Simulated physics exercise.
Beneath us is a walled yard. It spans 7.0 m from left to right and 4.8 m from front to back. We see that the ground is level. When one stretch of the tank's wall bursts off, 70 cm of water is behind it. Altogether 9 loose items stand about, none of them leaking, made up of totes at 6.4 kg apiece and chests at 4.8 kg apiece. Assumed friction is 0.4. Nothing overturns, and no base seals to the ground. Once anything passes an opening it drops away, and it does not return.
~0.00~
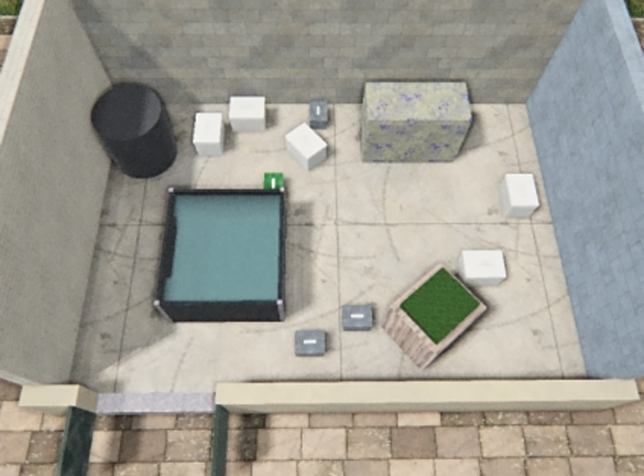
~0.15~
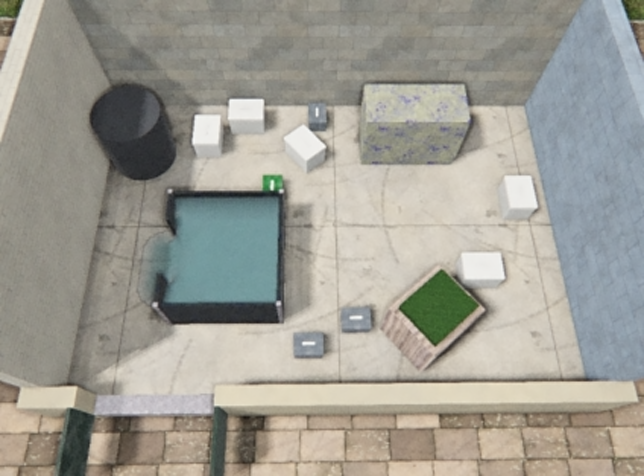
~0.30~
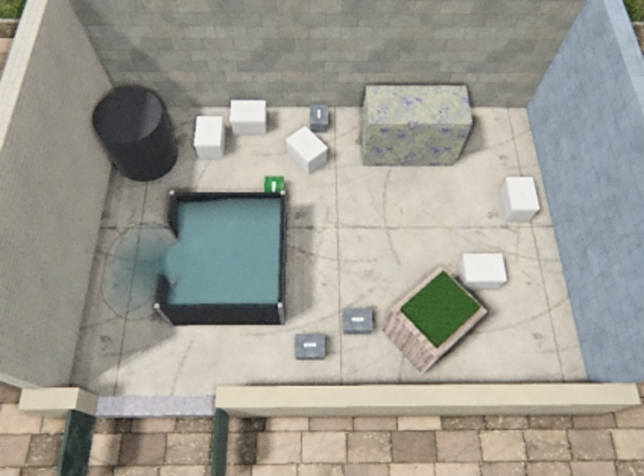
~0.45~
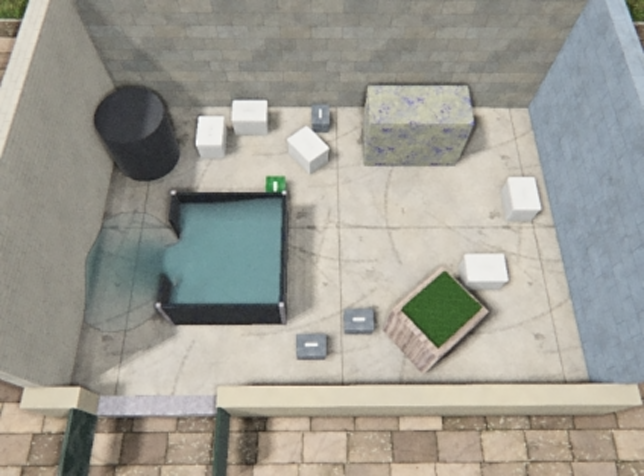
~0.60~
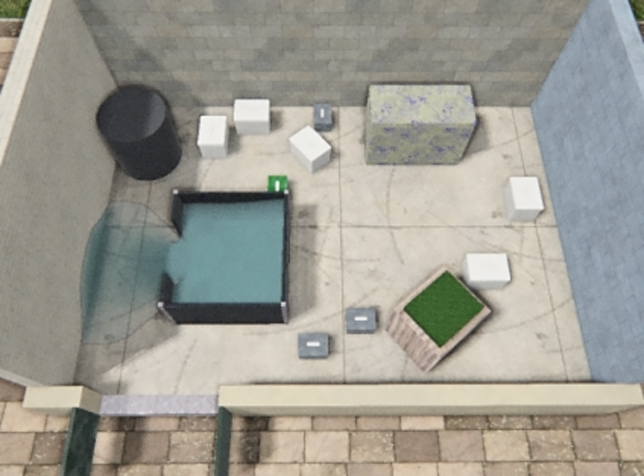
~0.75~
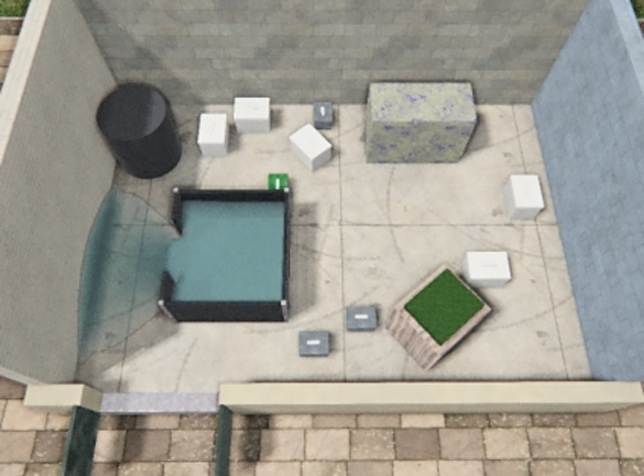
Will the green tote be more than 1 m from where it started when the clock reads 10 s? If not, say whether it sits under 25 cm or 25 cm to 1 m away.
Yes, expect it to get flushed away.
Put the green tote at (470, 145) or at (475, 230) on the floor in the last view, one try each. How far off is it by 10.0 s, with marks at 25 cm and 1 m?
Nearly still; nearly still.
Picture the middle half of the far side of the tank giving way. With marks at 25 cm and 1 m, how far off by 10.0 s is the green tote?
The green tote simply inches along.
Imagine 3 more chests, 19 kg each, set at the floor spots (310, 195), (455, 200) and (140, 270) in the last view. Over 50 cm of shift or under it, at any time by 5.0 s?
Note, same order as listed: Beyond the limit, inside the limit, beyond the limit.
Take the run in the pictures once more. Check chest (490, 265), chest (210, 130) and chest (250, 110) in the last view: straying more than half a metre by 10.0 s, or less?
In sequence - crossed the line; crossed the line; crossed the line.
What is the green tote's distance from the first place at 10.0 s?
Measured offset: Near 350 cm.
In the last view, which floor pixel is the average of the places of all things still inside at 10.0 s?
Roughly at (365, 200).
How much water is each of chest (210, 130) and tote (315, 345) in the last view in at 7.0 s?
About 5 and 3 cm.
After 2.0 s the green tote is near (278, 185), 0.0 m from its start, aground; 0 of 9 are out; 0 afloat.
After 4.5 s the green tote is near (474, 170), 3.1 m from its start, aground; 0 of 9 are out; 4 afloat.
After 7.0 s the green tote is near (502, 167), 3.5 m from its start, aground; 0 of 9 are out; 4 afloat.
After 10.0 s the green tote is near (499, 168), 3.5 m from its start, aground; 0 of 9 are out; 5 afloat.
